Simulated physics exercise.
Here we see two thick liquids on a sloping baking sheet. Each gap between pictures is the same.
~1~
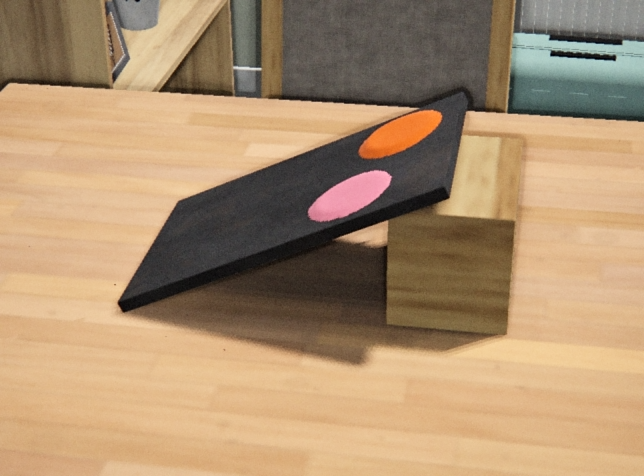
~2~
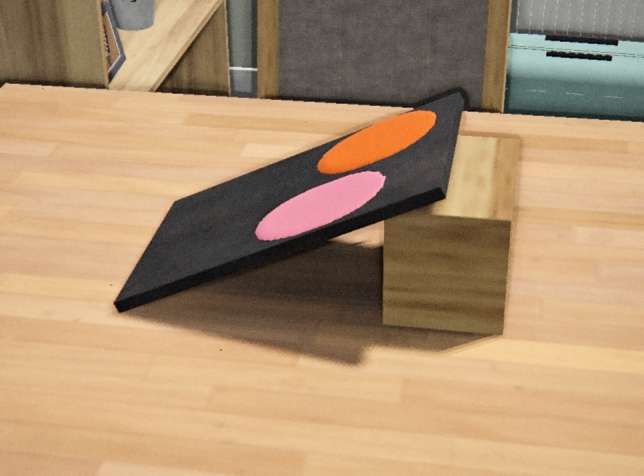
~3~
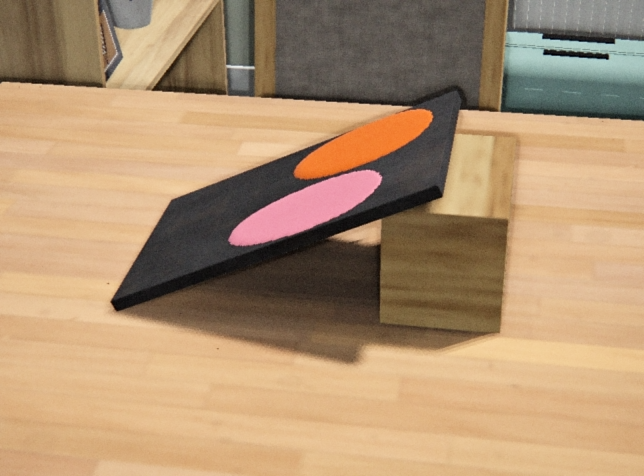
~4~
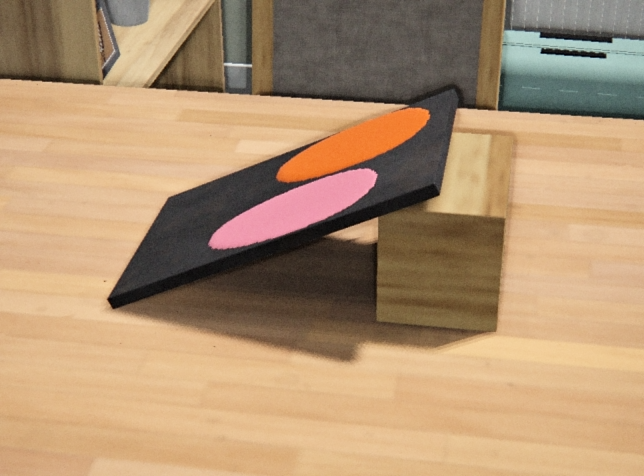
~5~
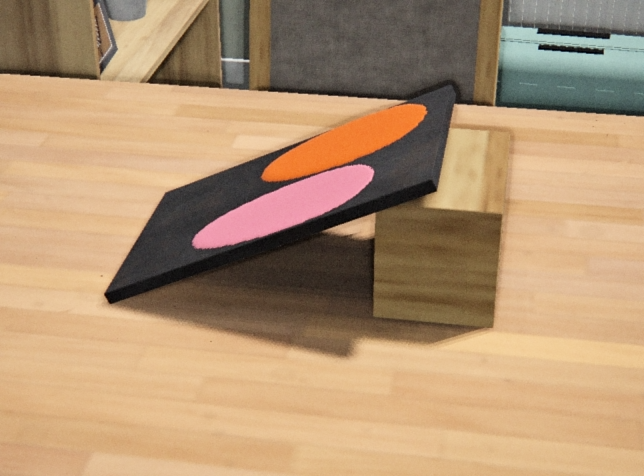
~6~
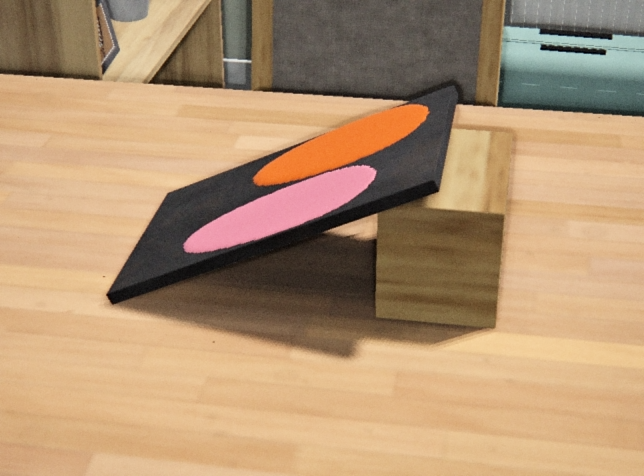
Pink and orange paint spreading down a tilted black board propped on a wooden block, the pink staying slightly ahead.
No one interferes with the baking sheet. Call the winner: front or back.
Front.
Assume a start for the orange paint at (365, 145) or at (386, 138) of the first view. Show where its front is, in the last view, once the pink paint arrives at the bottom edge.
First start: Around (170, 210); second start: (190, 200).
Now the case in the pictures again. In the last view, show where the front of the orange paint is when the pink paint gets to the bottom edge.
About (208, 193).
Shortly, the pink paint is close to the edge; the orange paint is three quarters of the way down.
At the finish, the pink paint is at the low edge; the orange paint is three quarters of the way down.
